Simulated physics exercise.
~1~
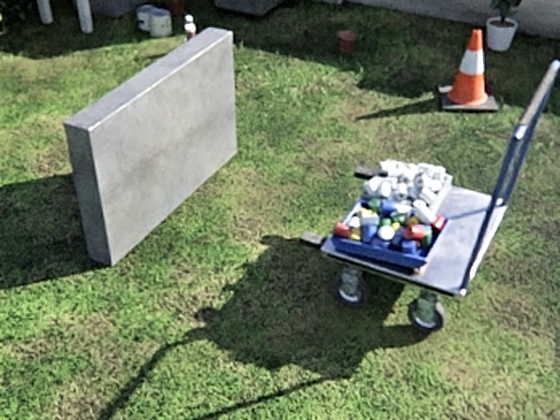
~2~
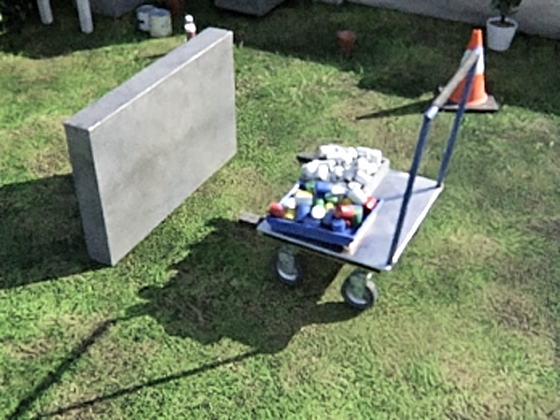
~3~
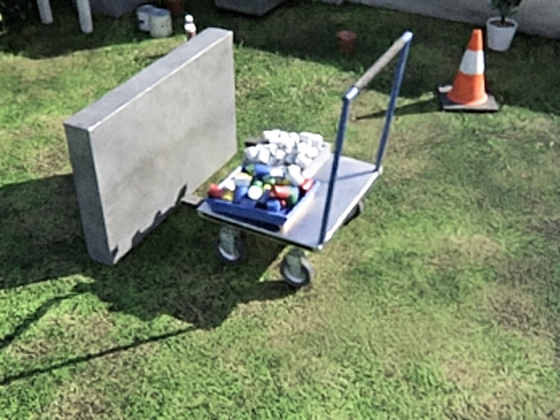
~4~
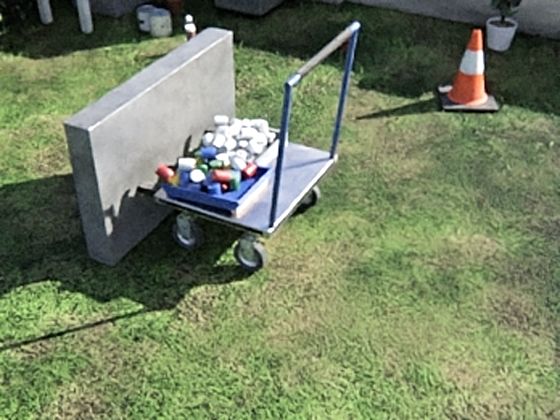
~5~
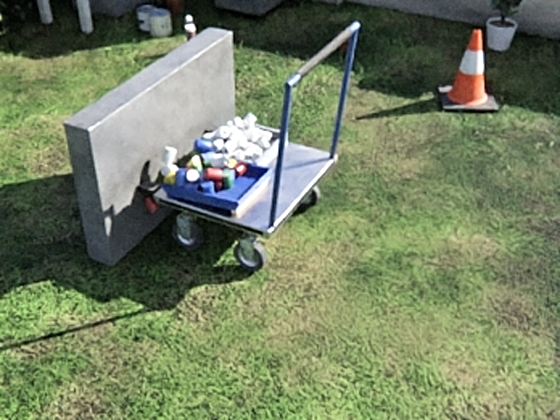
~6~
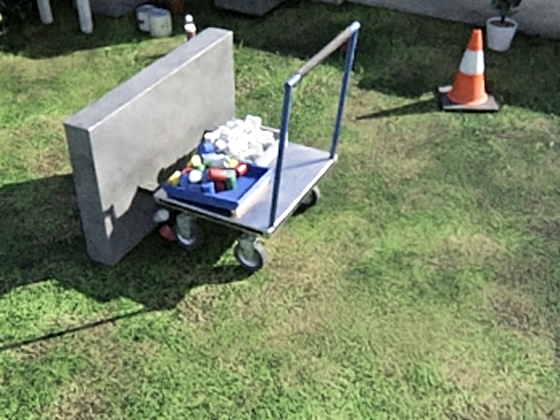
Flatbed trolley carrying coloured jars and white rolls rolling left across grass, stopping against a grey wall, a few items spilling.
